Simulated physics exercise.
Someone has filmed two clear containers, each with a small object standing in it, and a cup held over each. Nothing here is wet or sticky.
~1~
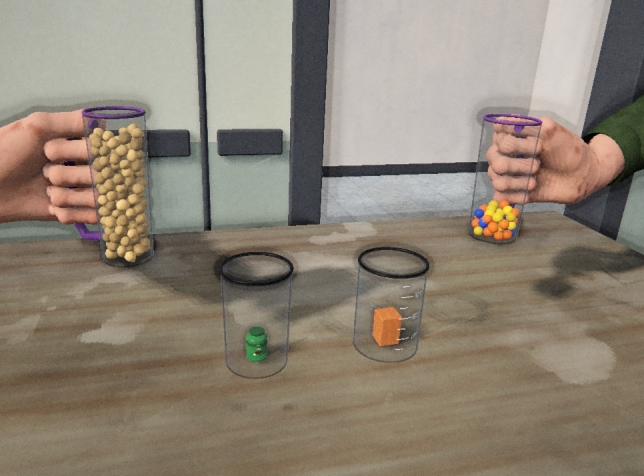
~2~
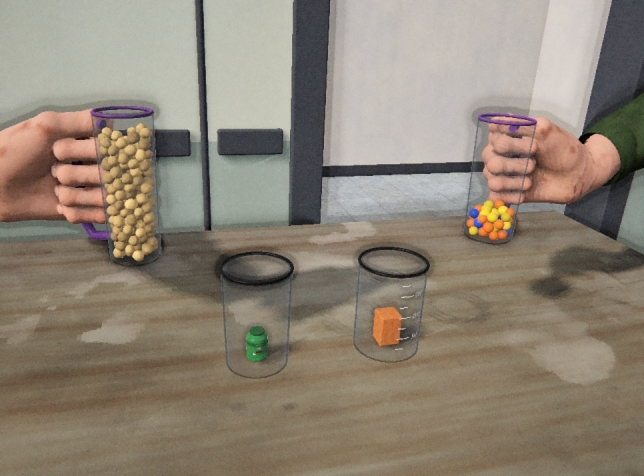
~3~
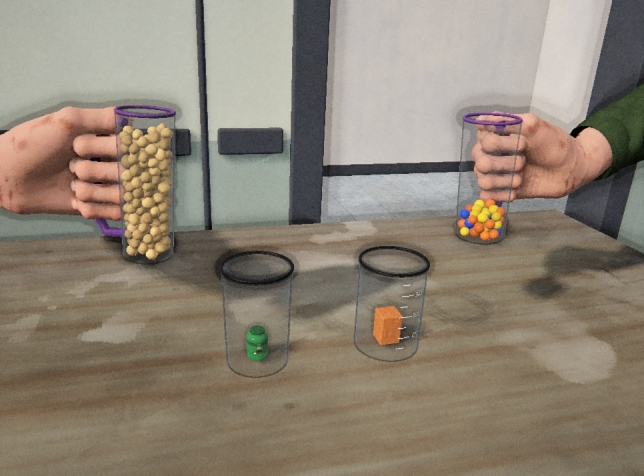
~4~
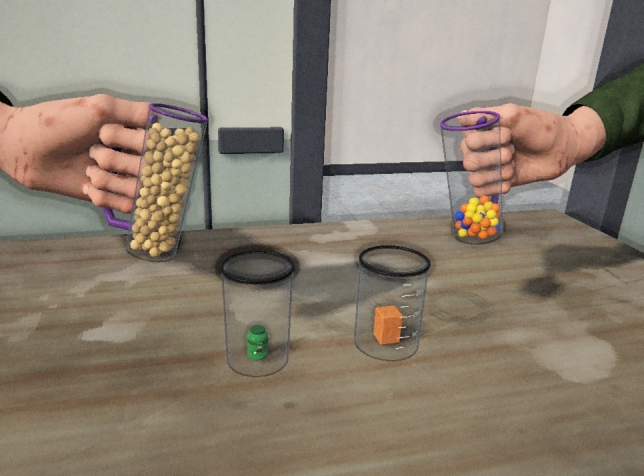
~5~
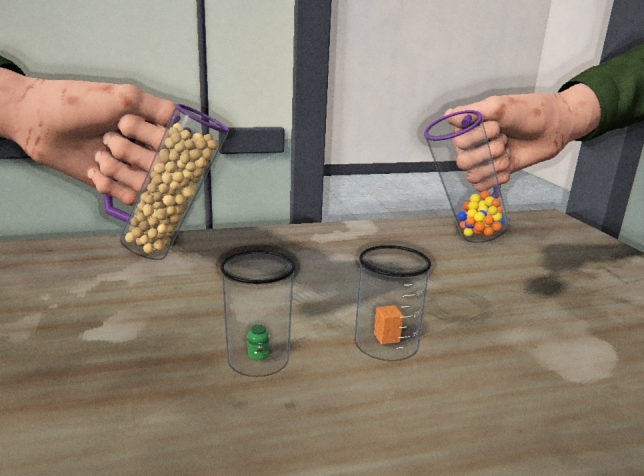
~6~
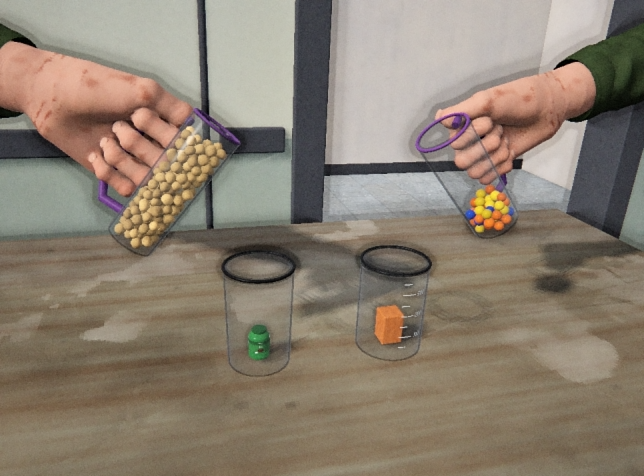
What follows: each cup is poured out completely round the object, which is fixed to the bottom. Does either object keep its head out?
At the end, left: Tip goes below. Right: Tip stays above.
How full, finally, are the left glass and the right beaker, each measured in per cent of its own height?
Some 55 left; 20 right.
Then, 0.57 s on from there, left glass empty, all of its cupful still in the cup; right beaker empty, all of its cupful still in the cup.
Then, 1.06 s on from there, left glass nearly empty, the bulk of its cupful still in the cup; right beaker nearly empty, near two thirds of its cupful still in the cup.
Then, 1.49 s on from there, left glass half full, none of its cupful still in the cup; right beaker nearly empty, none of its cupful still in the cup.
In the end, left glass half full (surface near (259, 308)), nothing beside it; right beaker a quarter full (surface near (389, 322)), nothing beside it; the left thing is covered; the right thing is still showing.
